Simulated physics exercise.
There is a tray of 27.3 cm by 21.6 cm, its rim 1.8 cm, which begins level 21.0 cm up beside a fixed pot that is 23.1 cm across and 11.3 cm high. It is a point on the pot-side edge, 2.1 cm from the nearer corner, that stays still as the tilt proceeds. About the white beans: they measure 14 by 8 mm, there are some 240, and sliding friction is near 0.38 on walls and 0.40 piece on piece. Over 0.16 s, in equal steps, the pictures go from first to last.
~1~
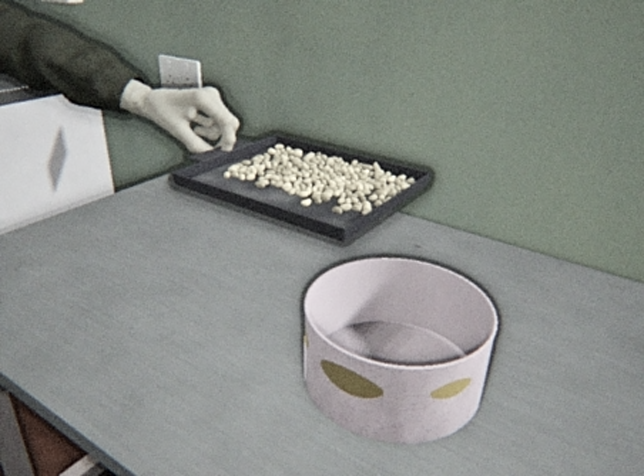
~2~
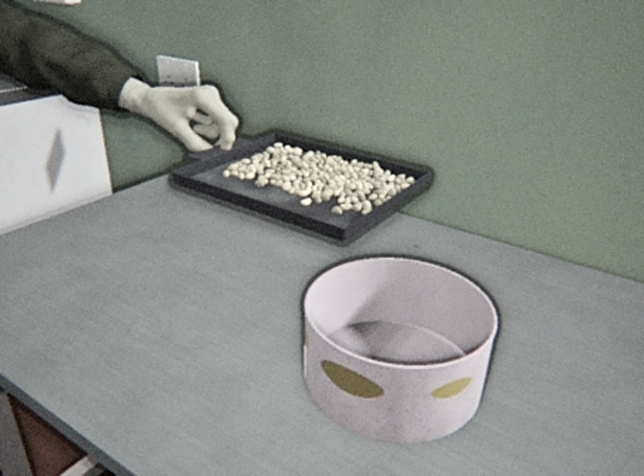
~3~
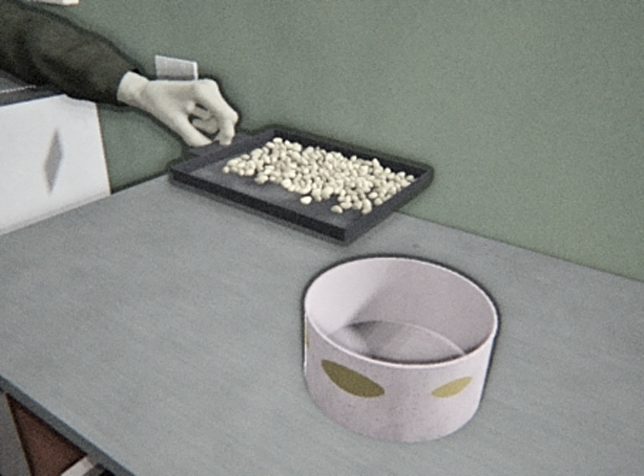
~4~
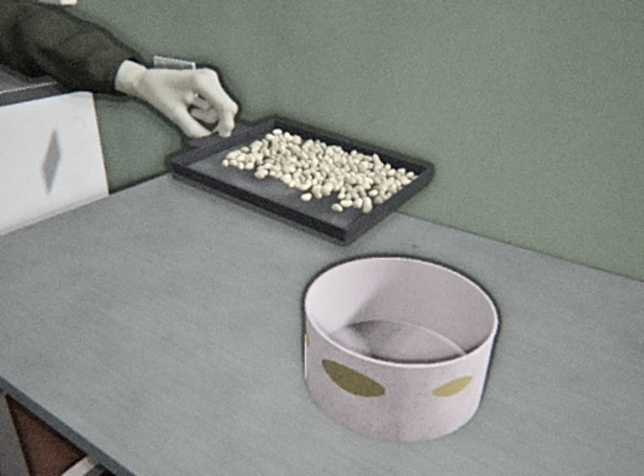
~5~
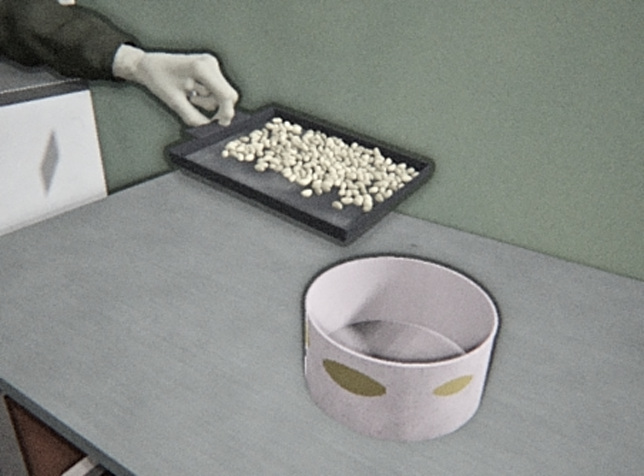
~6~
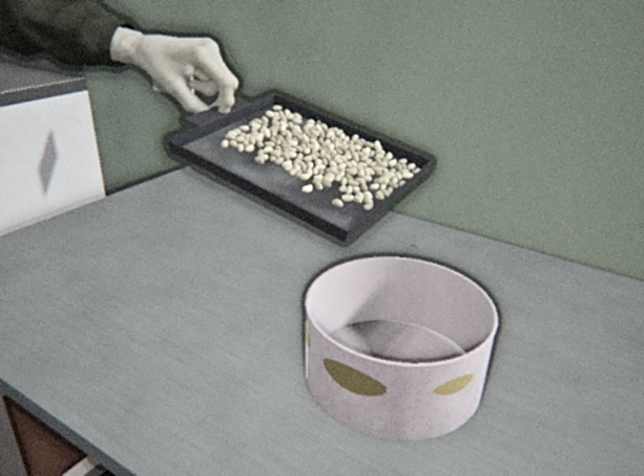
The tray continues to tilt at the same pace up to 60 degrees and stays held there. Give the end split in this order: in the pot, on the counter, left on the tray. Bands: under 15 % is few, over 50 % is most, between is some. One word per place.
Pot: Most, counter: Few, tray: Some.
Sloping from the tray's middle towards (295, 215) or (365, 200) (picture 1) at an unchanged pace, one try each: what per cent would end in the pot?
Some 15 and 35 per cent.
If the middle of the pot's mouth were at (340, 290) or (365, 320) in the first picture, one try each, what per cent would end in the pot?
In order, about 30 and about 55 per cent.
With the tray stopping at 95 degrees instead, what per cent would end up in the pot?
That comes out at some 90 per cent.
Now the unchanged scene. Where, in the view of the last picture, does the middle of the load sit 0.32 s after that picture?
Near pixel (364, 135).
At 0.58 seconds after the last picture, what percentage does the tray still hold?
Close to 50 in a hundred.
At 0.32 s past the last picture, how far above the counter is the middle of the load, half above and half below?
Around 30 cm up.
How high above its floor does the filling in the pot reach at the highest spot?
Measured height: Approx. 1.5 cm.
Then, 0.19 s after the last picture, tilt 37 degrees; the tray holds 100 %, the pot 0 %.
Then, 0.32 s after the last picture, tilt 54 degrees; the tray holds 100 %, the pot 0 %.
Then, 0.58 s after the last picture, tilt 60 degrees; the tray holds 50 %, the pot 10 %.
In the end, pot 60 %, counter 5 %, tray 35 %.
